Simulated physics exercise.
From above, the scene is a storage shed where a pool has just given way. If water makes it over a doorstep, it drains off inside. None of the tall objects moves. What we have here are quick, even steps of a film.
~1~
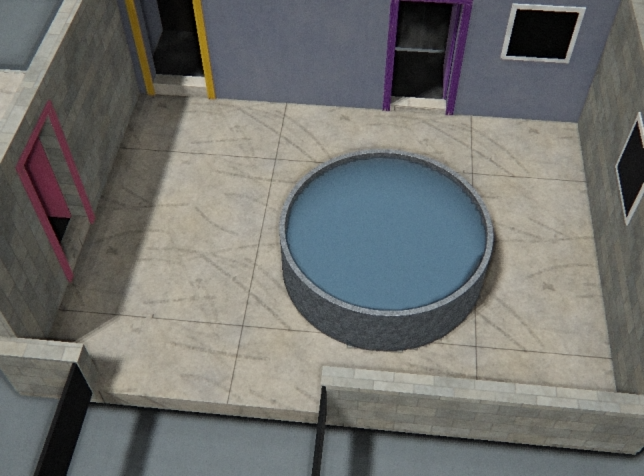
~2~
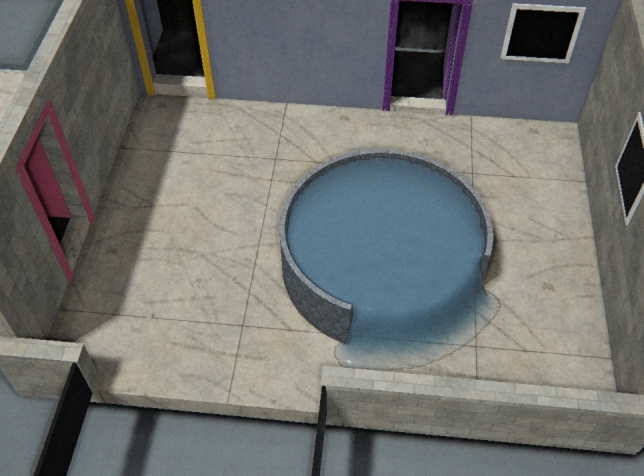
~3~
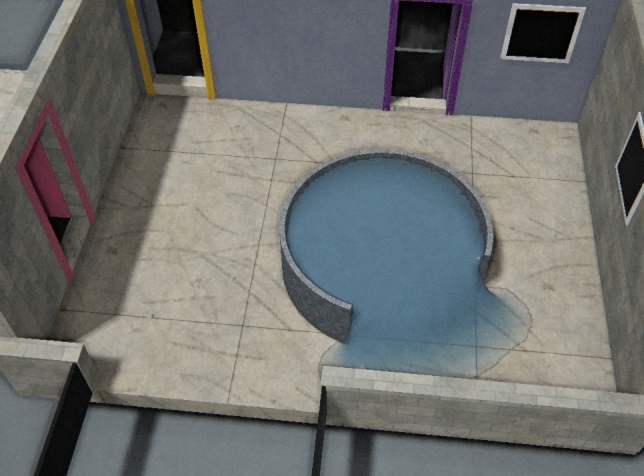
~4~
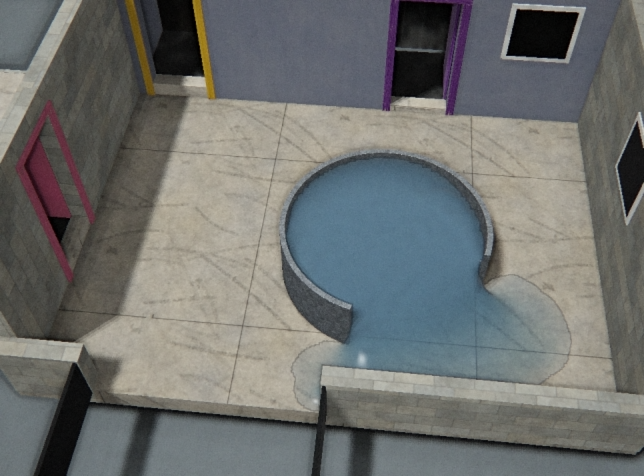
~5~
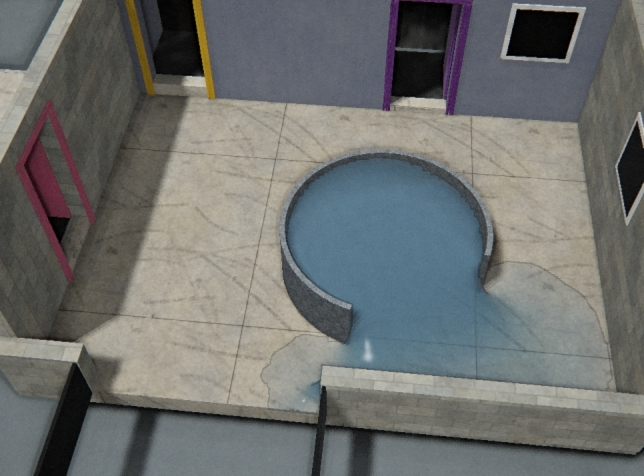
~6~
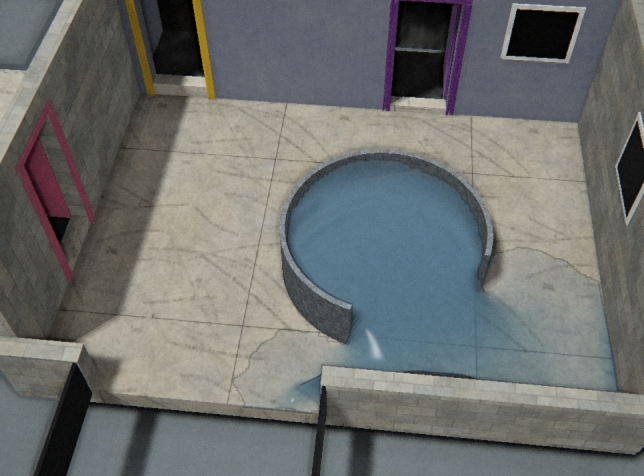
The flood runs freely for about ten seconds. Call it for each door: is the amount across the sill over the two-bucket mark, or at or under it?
My call: The yellow door at or under the mark, the purple door over the mark, the pink door at or under the mark.
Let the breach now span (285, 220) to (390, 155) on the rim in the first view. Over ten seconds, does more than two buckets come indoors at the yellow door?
After that, yellow door tops the limit.
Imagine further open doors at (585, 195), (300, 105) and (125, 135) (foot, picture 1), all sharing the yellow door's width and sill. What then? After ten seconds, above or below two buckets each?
Outcome by door - within the limit, within the limit, within the limit.
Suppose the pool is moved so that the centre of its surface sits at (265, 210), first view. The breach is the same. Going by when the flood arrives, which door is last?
The door in question is the pink one.
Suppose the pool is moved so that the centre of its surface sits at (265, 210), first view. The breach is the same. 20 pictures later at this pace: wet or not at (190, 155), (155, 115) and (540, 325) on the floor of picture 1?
Spot by spot, in the order asked: Untouched, untouched, swamped.
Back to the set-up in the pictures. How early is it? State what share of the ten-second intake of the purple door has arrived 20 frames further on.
Roughly 30 %.
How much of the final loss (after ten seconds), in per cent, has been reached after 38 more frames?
Working it through, I arrive at 60 per cent.
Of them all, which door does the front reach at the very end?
I'd go with the door marked yellow.
A moment on, water covers 25 % of the floor; the yellow door not reached, the purple door not reached, the pink door not reached.
Next, water covers 45 % of the floor; the yellow door not reached, the purple door not reached, the pink door not reached.
Then, water covers 70 % of the floor; the yellow door not reached, the purple door over two buckets in, the pink door wet at the sill, nothing in.
Later, water covers 95 % of the floor; the yellow door wet at the sill, nothing in, the purple door over two buckets in, the pink door wet at the sill, nothing in.
In the end, water covers 100 % of the floor; the yellow door wet at the sill, nothing in, the purple door far over two buckets in, the pink door wet at the sill, nothing in.
